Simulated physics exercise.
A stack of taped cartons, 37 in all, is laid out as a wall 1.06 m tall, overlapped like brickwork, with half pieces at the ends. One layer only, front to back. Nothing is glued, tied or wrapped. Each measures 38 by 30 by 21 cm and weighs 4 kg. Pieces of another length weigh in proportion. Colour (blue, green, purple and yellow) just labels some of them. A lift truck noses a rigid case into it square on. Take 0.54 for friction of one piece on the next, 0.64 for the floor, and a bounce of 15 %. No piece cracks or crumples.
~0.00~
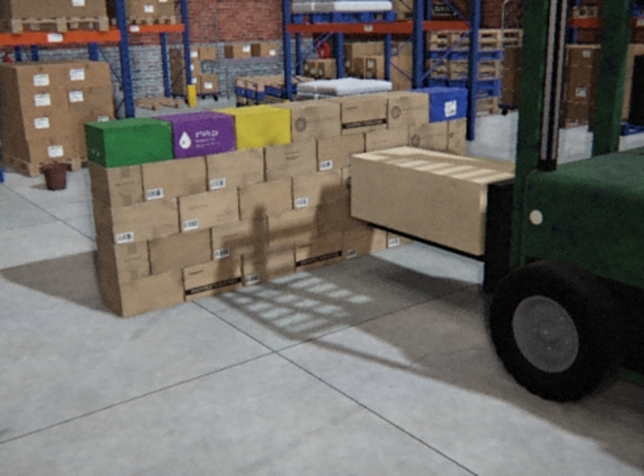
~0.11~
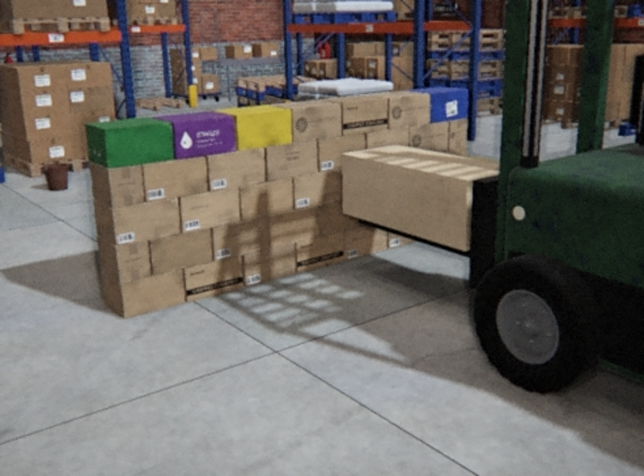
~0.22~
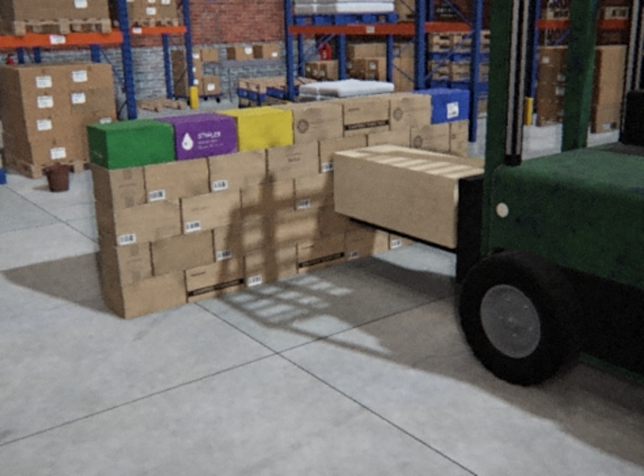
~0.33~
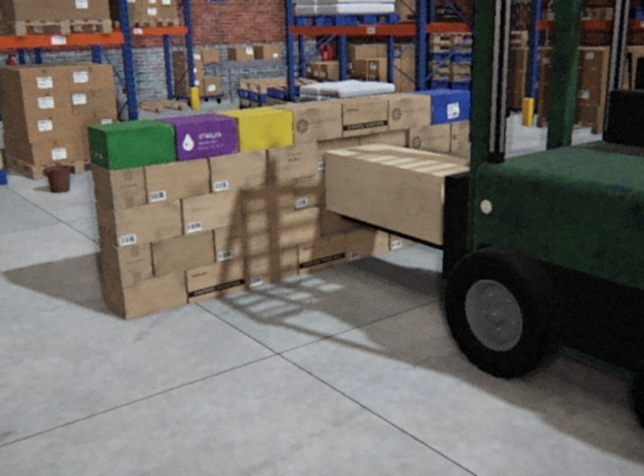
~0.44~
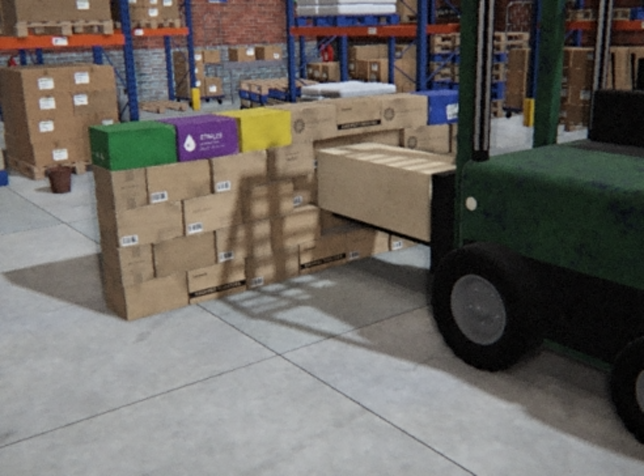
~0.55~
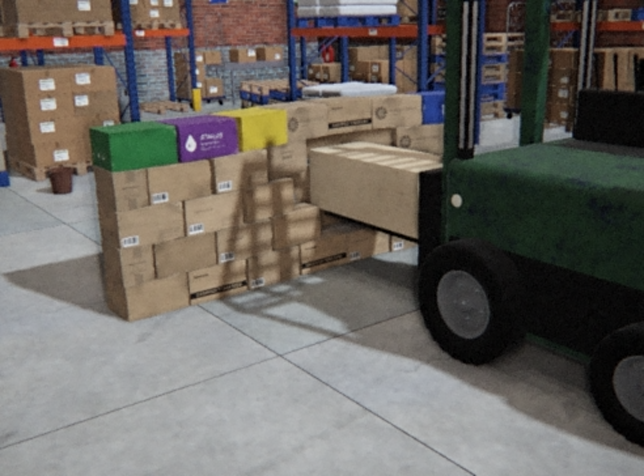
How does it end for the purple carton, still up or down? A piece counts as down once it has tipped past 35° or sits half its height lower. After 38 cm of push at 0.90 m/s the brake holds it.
That carton remains up.
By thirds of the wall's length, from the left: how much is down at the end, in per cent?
In per cent: Left 0, middle 60, right 50.
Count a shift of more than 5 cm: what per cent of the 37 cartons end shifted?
It is 40 per cent.
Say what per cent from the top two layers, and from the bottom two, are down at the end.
Top 60, bottom 10 per cent.
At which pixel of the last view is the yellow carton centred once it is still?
At about (53, 241).
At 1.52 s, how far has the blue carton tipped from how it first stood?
Roughly 130°.
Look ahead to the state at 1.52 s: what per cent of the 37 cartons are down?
At that moment 40 per cent.
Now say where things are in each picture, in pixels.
In the first picture (we follow the side turned to the camera), load (361, 183) 22 cm short of touching; purple carton (205, 137); yellow carton (264, 129); blue carton (449, 106); no piece has moved.
Load (352, 180) 13 cm short of touching; purple carton (206, 137), in the second picture.
Load (343, 179) 27 mm short of touching; purple carton (207, 139), in the third picture.
Load (335, 177) 7 cm in; purple carton (208, 139); 8 stirred so far, in the fourth picture.
Load (326, 176) 17 cm in; purple carton (209, 140); yellow carton (267, 131) displaced 33 mm; 15 stirred so far, in the fifth picture.
Load (318, 174) 27 cm in; purple carton (210, 140); yellow carton (266, 131) displaced 8 cm; steepest lean 6°, the carton at (323, 211); 18 stirred so far, in the sixth picture.
Around 0.74 s, 1 of the 37 cartons down; purple carton unmoved; blue carton tipped 13°.
Around 1.06 s, 14 of the 37 cartons down; purple carton unmoved; yellow carton tipped 51°, 18 cm lower.
Around 1.52 s, 14 of the 37 cartons down; purple carton unmoved; blue carton on its side.
Finally (2.6 s), 14 of the 37 cartons down; purple carton unmoved; blue carton upside down; yellow carton 85 cm lower. Seen by the last camera, middles, purple carton near (196, 138), blue carton near (395, 182).
